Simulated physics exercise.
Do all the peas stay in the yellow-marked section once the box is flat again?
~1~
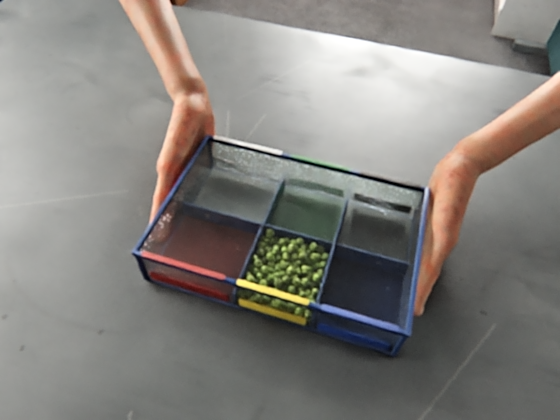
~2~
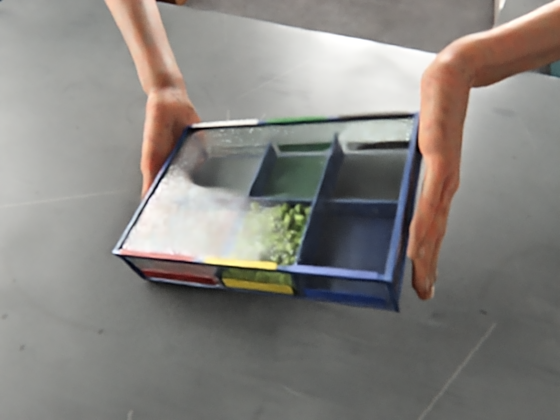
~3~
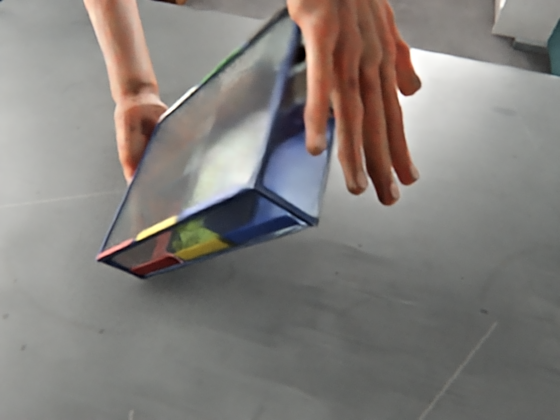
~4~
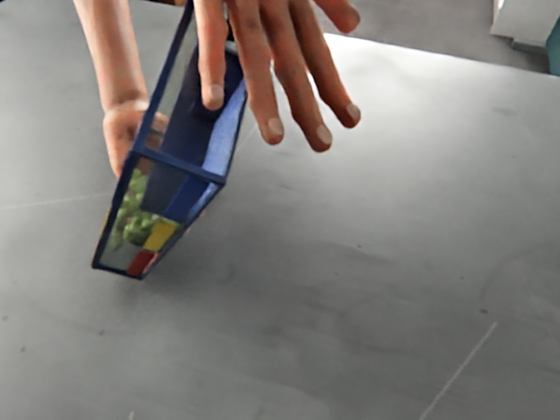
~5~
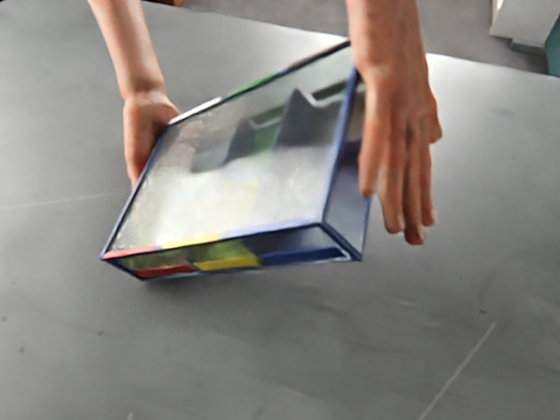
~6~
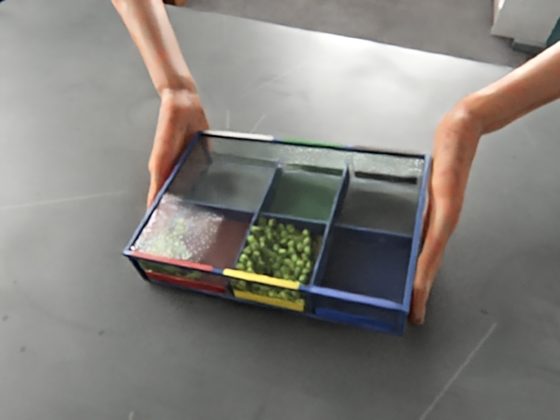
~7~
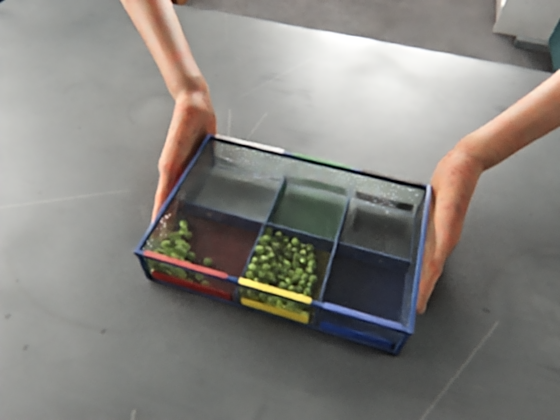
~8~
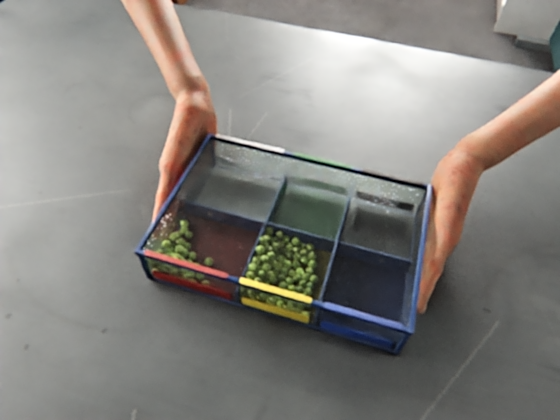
No, a fair share of them ended up in the red-marked section on the left, while most stayed in the yellow-marked one and the other four sections were empty.
